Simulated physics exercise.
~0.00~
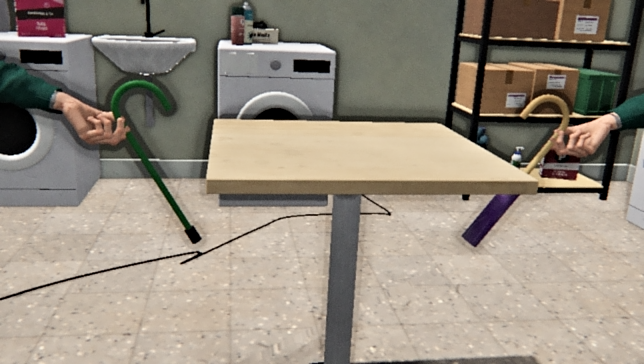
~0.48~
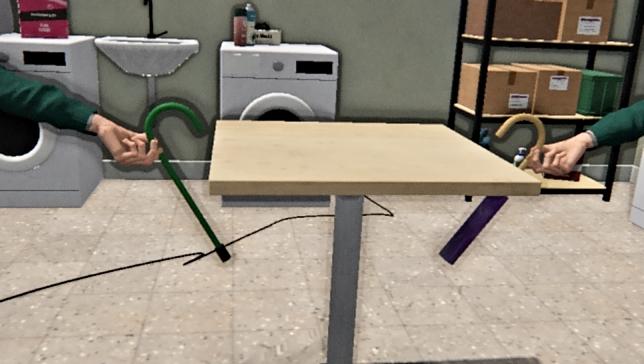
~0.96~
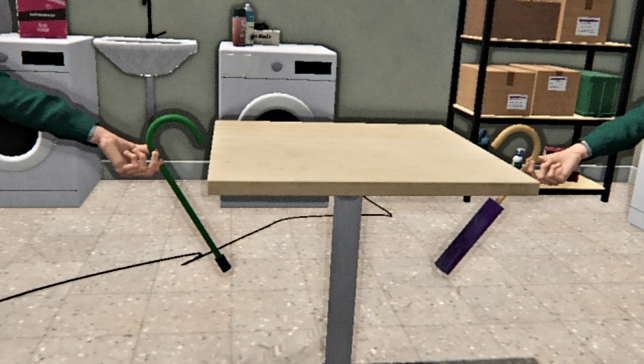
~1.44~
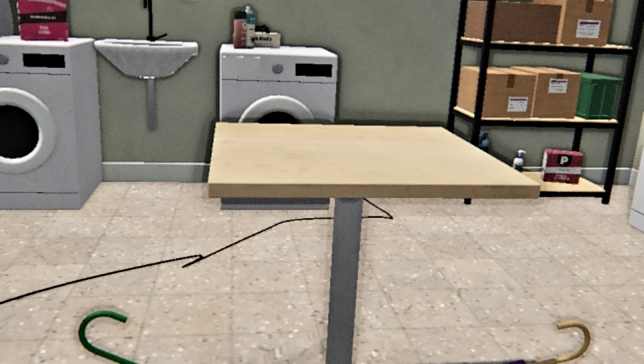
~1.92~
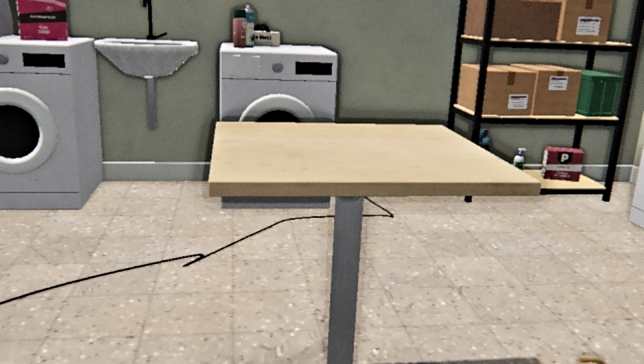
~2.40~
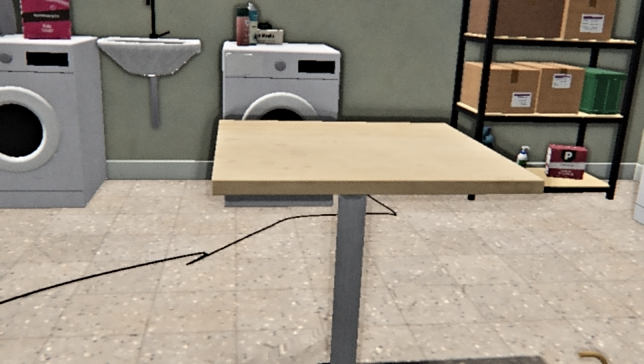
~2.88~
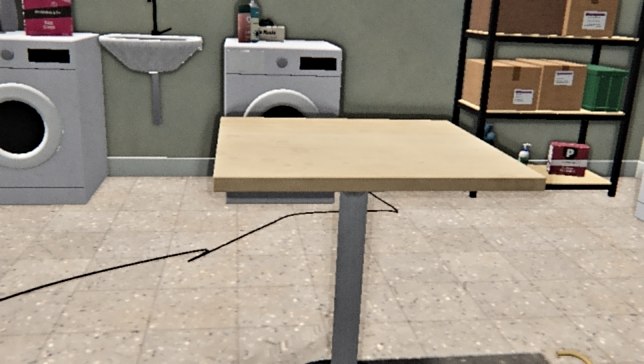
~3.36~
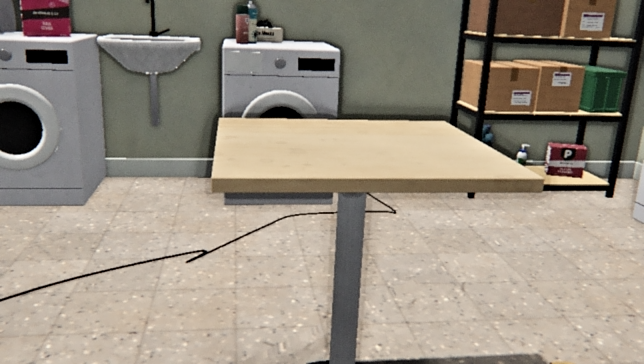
Laundry room with hands bringing a green cane and a purple umbrella to a small table's ends, both dropping to the floor.
